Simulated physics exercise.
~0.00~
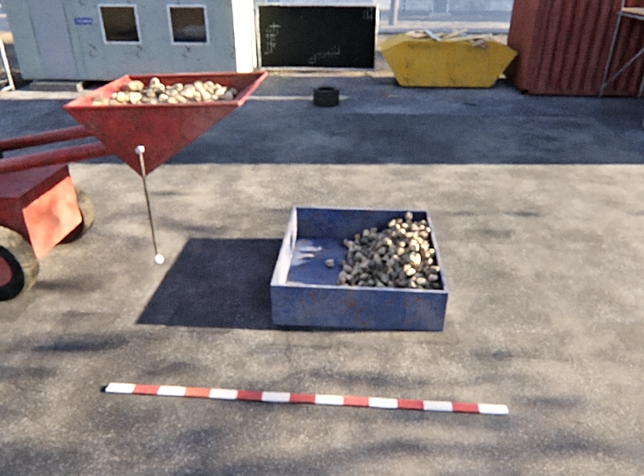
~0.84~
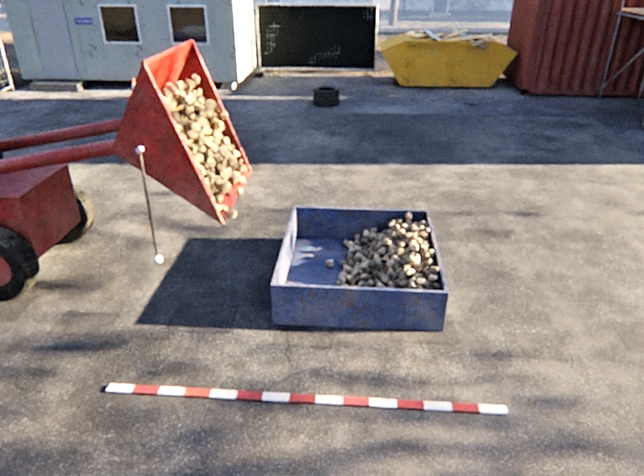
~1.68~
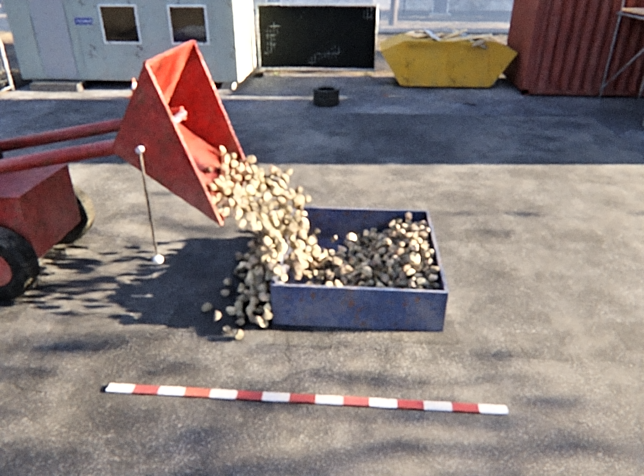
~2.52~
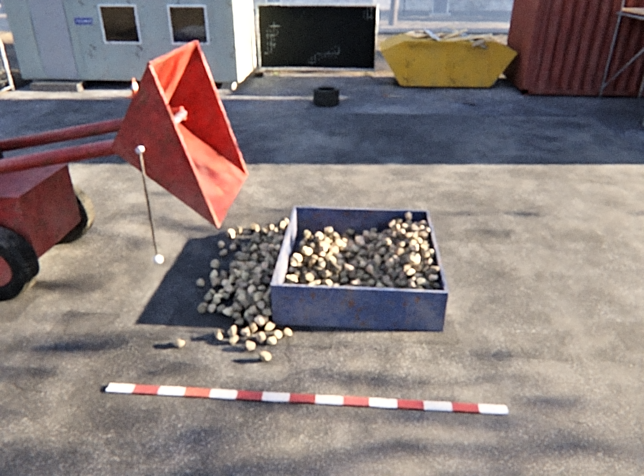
Red loader bucket tipping forward and pouring pale stones towards a part-filled blue bin, many landing inside but more spilling on the left.
